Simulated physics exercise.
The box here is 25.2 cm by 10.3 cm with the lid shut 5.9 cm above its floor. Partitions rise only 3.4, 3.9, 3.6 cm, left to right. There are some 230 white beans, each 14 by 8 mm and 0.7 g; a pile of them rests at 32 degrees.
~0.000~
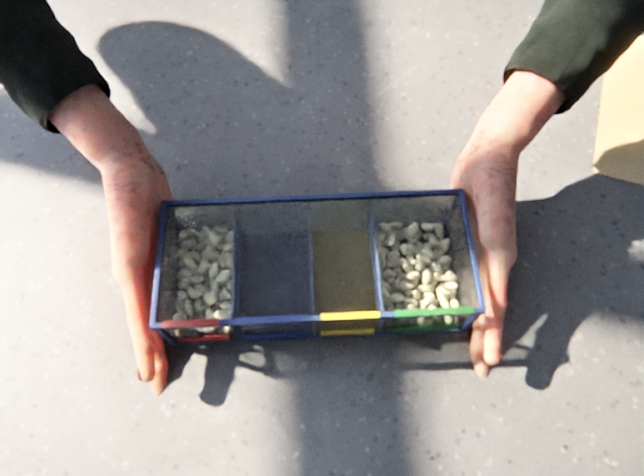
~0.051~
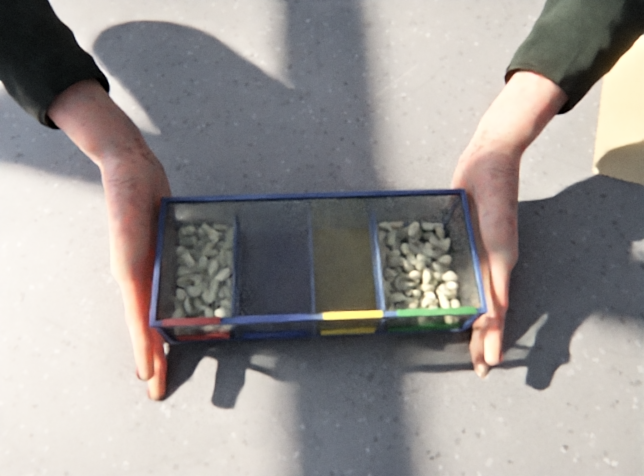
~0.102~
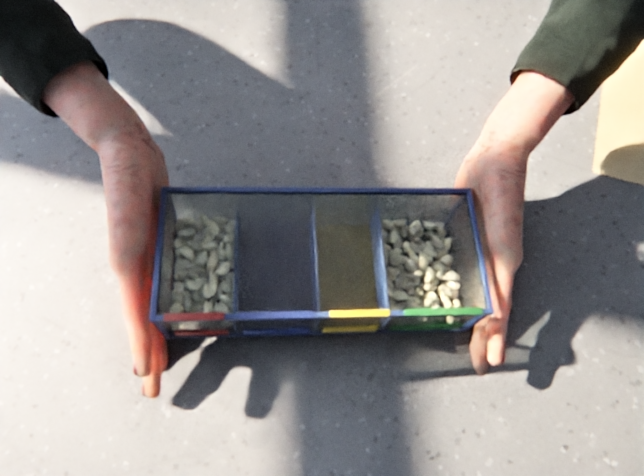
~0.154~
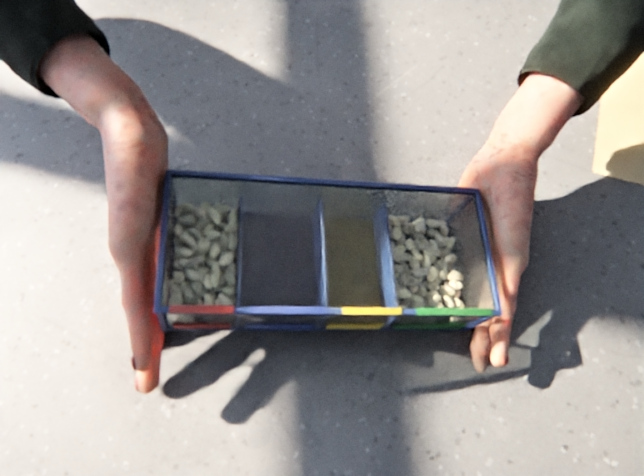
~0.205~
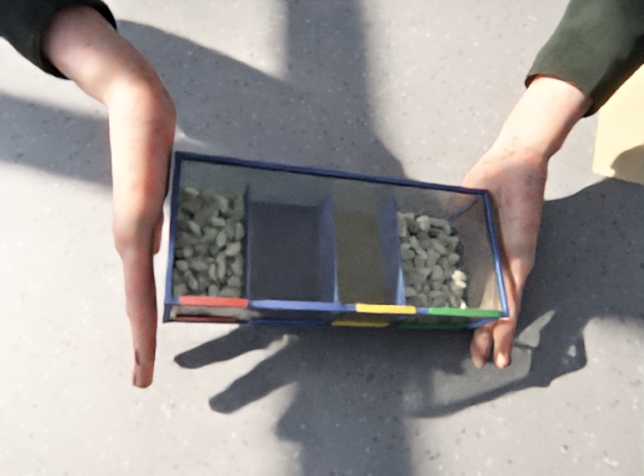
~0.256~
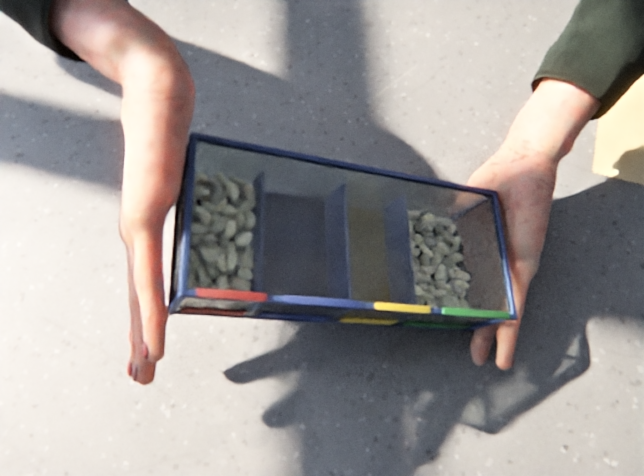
Two hands held a clear, blue-edged box with white beans in its red and green end sections, then tilted it, raising the left end while the beans stayed in those two sections.
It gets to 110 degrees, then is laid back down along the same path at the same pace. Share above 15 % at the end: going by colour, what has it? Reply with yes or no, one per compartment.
Red no, blue no, green yes, yellow no.
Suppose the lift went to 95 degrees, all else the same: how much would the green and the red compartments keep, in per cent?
In that case green 80; red 10.
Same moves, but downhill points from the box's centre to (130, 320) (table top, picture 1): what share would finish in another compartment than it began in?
Roughly 40 percent of them.
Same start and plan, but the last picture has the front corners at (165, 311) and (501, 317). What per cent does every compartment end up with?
You'd see red at 5 percent, blue at 5, green at 80 and yellow at 15 percent.
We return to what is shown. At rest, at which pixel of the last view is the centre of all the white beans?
When it all comes to rest, the middle is near (425, 283).
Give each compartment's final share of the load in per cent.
Final shares in percent: Red 0, blue 0, green 95, yellow 5.
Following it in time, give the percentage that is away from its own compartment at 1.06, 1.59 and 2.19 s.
Estimates: 45 / 55 / 55.
Then, at 1.06 s, tilt 109 degrees; red 10 %, blue 25 %, green 60 %, yellow 5 %.
After 1.59 s, tilt 47 degrees; green 95 %, yellow 5 %.
After 2.19 s, tilt 0 degrees; green 95 %, yellow 5 %.
By 2.6 s all is still; red 0 %, blue 0 %, green 95 %, yellow 5 %.
